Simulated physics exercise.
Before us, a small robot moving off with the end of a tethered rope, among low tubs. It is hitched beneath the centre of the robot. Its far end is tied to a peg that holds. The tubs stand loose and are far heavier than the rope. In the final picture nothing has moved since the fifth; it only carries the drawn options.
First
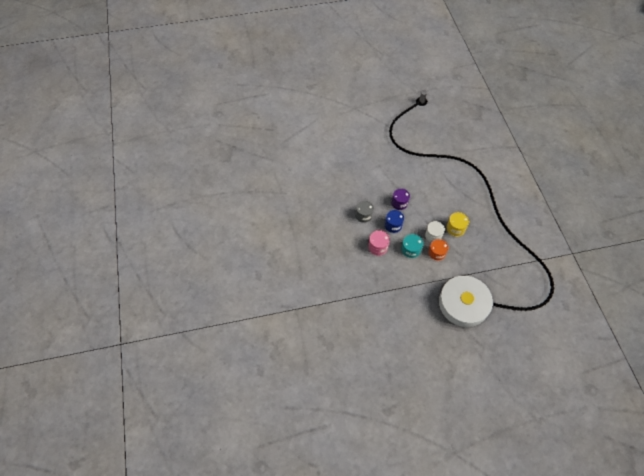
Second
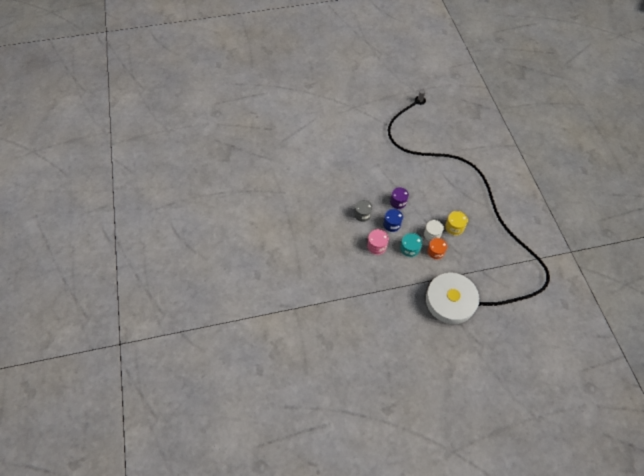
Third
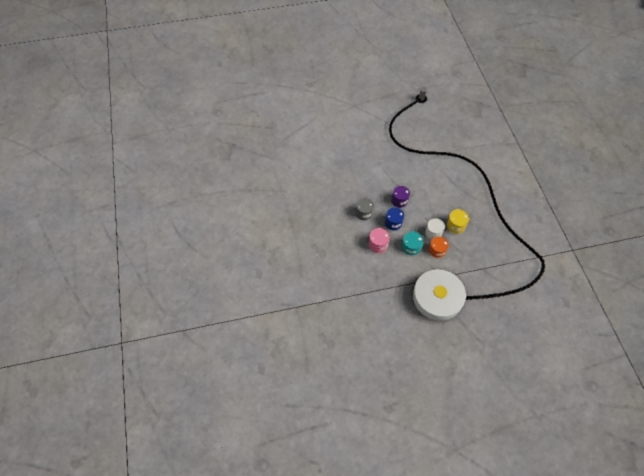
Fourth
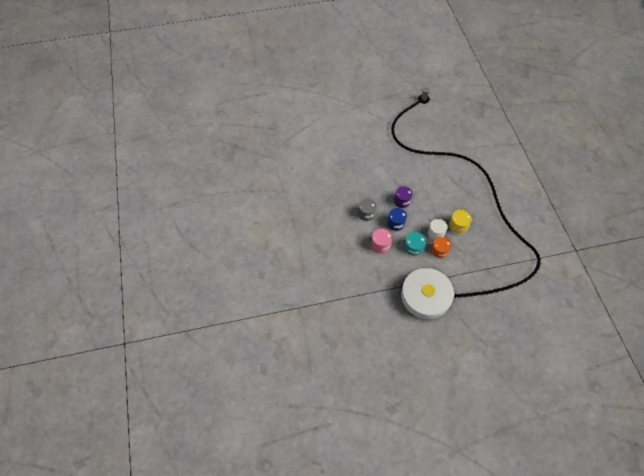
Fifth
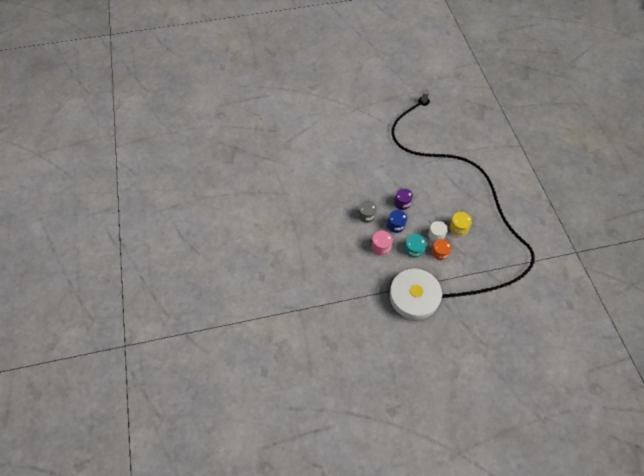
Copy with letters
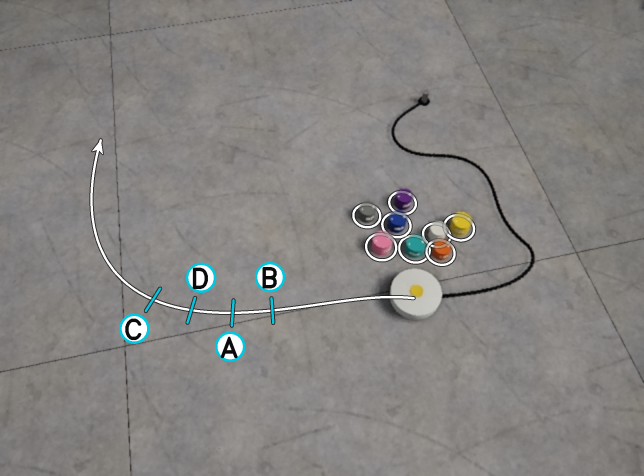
At first, a round white robot with a yellow centre sits below a cluster of small colourful tubs, a black rope curving from it up to a peg. The robot then slides slowly left beneath the tubs, drawing the rope's lower bend leftward, while the tubs stay put.
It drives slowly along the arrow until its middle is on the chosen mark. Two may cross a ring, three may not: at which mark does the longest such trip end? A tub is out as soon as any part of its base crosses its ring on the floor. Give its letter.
It should halt at A.
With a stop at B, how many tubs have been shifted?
By then, none.
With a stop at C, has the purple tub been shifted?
Yes.
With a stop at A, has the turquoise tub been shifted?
No.
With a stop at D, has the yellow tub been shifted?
Yes.
On the marked copy, A at (233, 313); B at (272, 310); C at (153, 300); D at (191, 310); the route from (414, 298) via (160, 302) to (101, 140).
Following A. Soon after the start, robot (351, 297).
Later, robot (286, 305).
In the end, robot (231, 309); orange tub (438, 247); yellow tub (455, 223); one over the rings.
As for the rest, B is within the limit but short; C has seven over the rings; D has four over the rings.
